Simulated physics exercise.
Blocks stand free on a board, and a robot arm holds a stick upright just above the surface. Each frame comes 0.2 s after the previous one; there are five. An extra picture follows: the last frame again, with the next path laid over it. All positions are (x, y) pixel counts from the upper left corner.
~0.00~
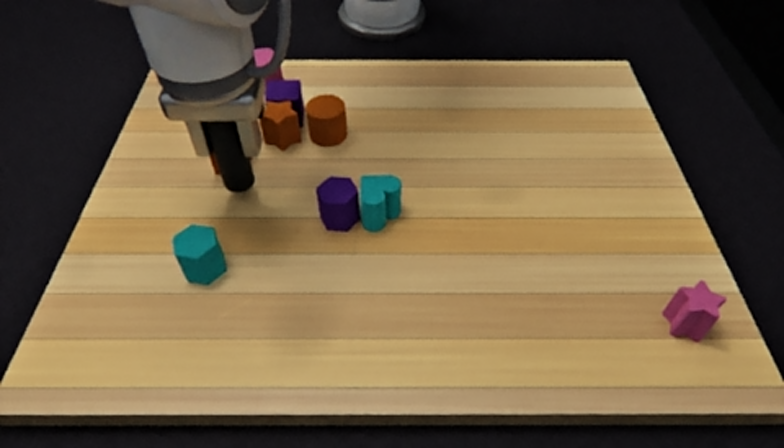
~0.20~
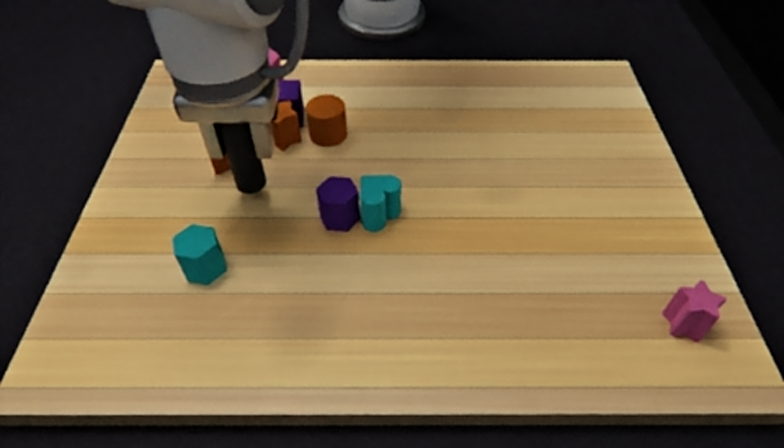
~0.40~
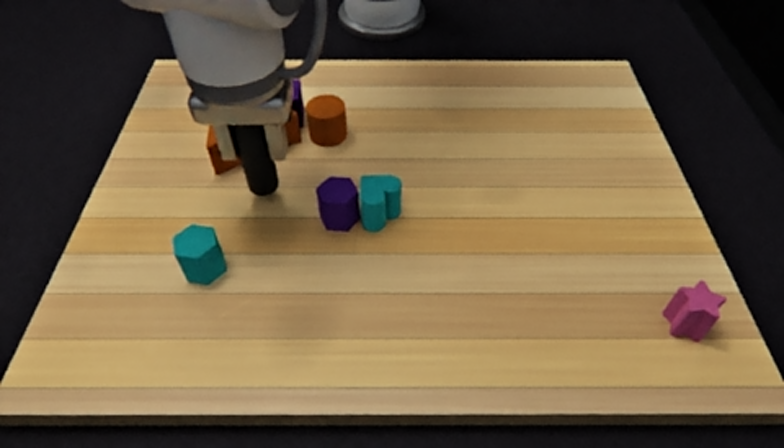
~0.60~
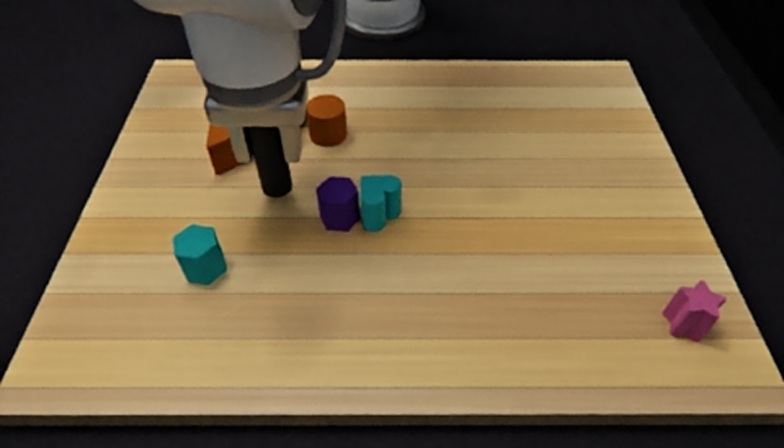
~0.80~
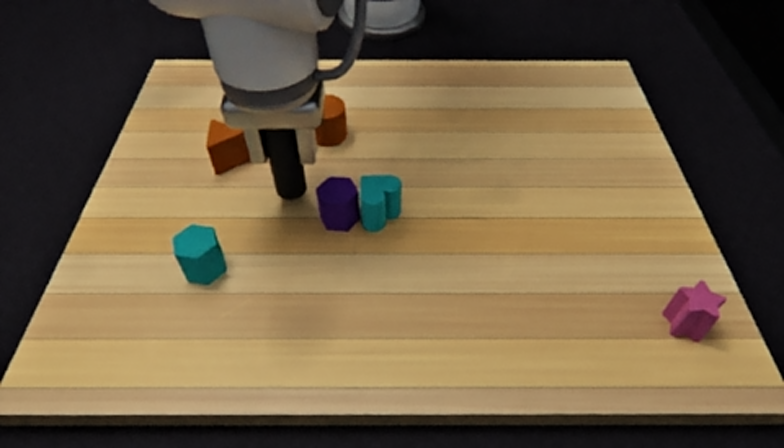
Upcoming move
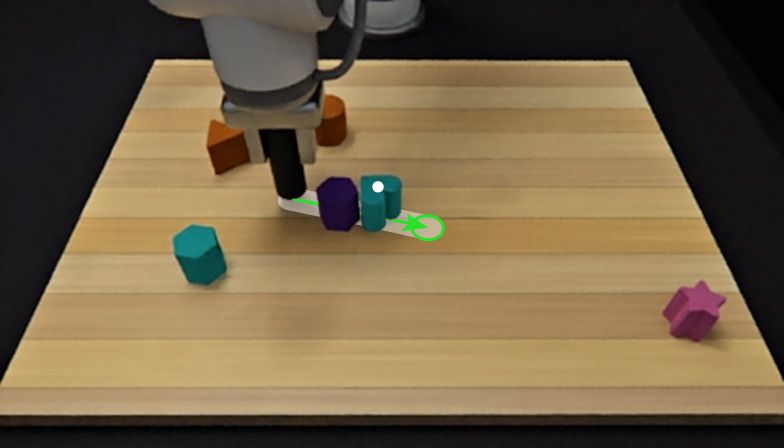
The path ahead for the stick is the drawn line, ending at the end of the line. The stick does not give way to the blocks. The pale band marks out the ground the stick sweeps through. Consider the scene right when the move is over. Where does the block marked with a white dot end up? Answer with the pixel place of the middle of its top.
My prediction: (470, 196).
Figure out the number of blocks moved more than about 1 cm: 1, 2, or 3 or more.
When the path ends, I think you'll find two blocks out of place by more than 1 cm.
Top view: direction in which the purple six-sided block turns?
In a top view, it turns clockwise.
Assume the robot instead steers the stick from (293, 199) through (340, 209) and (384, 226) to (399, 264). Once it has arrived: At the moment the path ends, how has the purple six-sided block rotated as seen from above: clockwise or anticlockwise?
From above, the turn goes anticlockwise.
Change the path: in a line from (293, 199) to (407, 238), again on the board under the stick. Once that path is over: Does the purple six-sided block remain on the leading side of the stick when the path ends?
Yes, that is what happens.
The line goes straight from (293, 199) to (427, 227); the dot is on the turquoise heart.
On the path given first. One third of the way, stick (336, 198); purple six-sided block (360, 197); turquoise heart (395, 190), turned 15° anticlockwise.
Two thirds of the way, stick (381, 208); purple six-sided block (402, 211), turned 25° clockwise; turquoise heart (433, 194), turned 35° anticlockwise.
At the end, stick (428, 218); orange star-shaped block unmoved; purple six-sided block (430, 229), turned 90° clockwise; turquoise heart (470, 196), turned 55° anticlockwise.
